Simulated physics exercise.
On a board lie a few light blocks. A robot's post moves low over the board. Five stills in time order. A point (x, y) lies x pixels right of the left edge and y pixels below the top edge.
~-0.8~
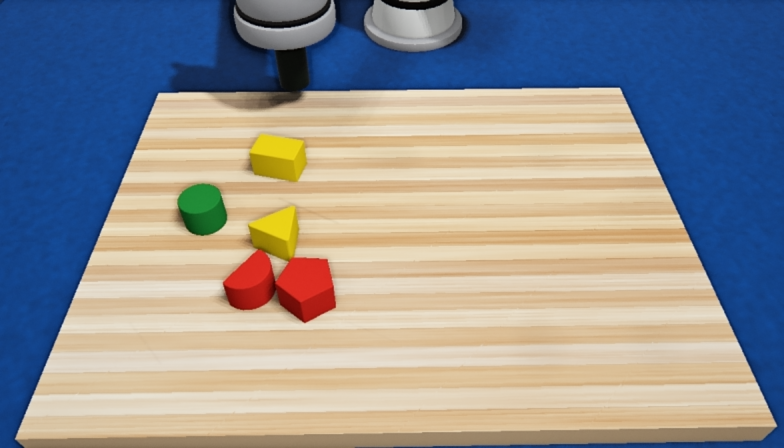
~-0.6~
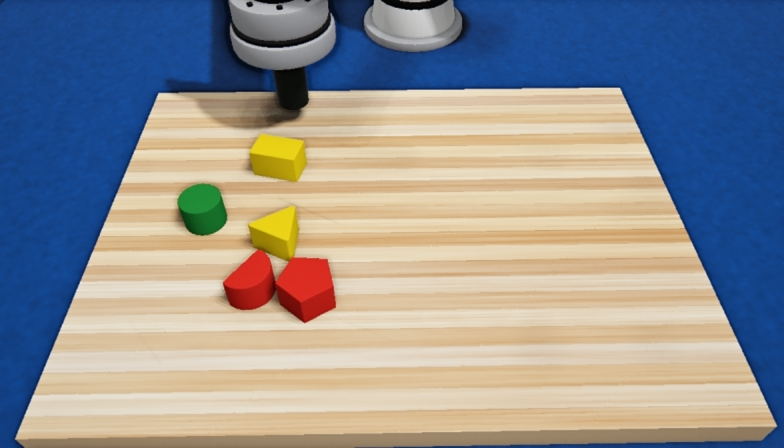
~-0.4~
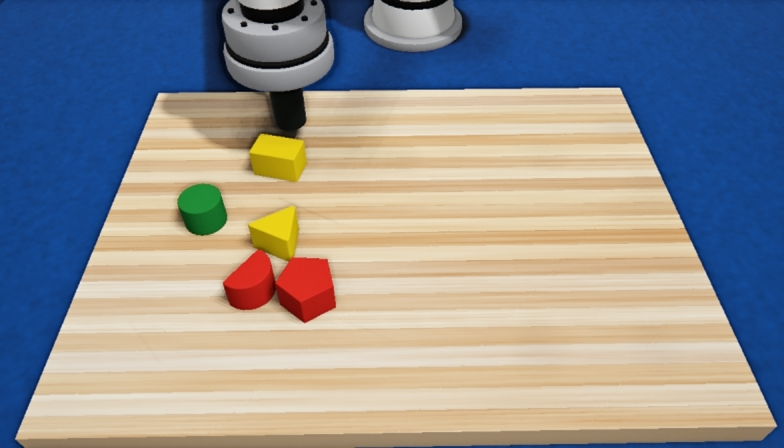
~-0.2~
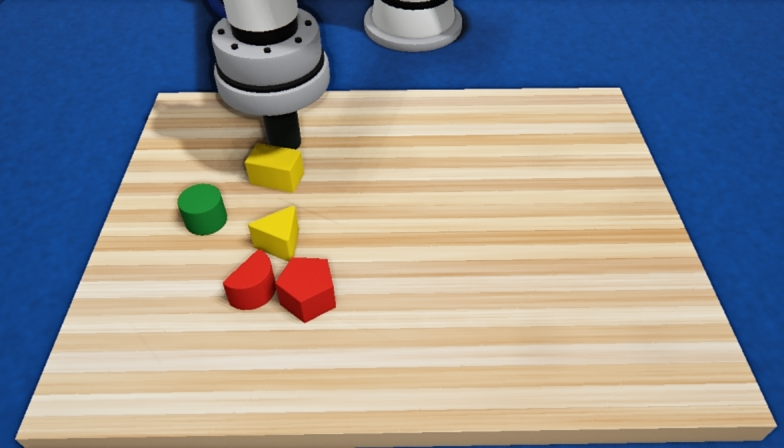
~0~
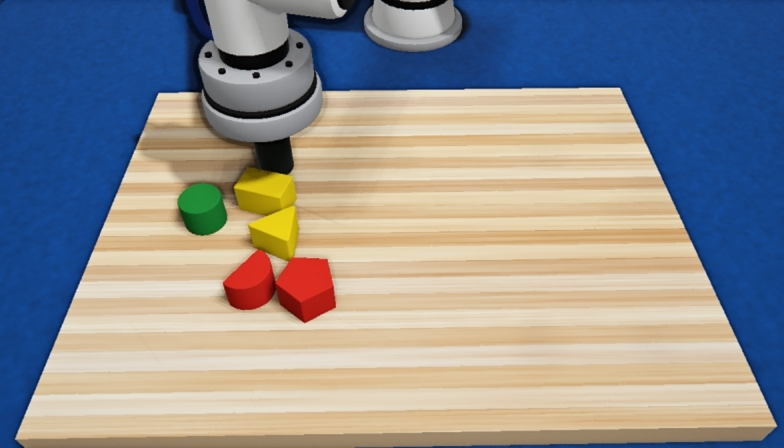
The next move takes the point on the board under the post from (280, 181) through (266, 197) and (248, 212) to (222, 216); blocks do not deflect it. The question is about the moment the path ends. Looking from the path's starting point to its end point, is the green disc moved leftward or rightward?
Pushed right.
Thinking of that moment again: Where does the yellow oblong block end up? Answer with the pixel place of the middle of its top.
In the picture, it is at (246, 216).
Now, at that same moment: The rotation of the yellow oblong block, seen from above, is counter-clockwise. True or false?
The statement is true.
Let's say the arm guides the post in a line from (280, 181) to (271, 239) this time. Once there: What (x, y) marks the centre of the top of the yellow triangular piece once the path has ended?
It comes to (281, 239).
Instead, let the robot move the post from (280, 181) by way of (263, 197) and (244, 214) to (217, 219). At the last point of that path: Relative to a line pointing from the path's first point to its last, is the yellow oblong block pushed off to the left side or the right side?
Left.
What follows on the original path. Halfway along, post at (254, 191); yellow oblong block at (249, 209), turned 35° anticlockwise; yellow triangular piece at (278, 226).
At the end, post at (218, 201); green disc at (174, 201); yellow oblong block at (246, 216), turned 50° anticlockwise; yellow triangular piece at (278, 227).
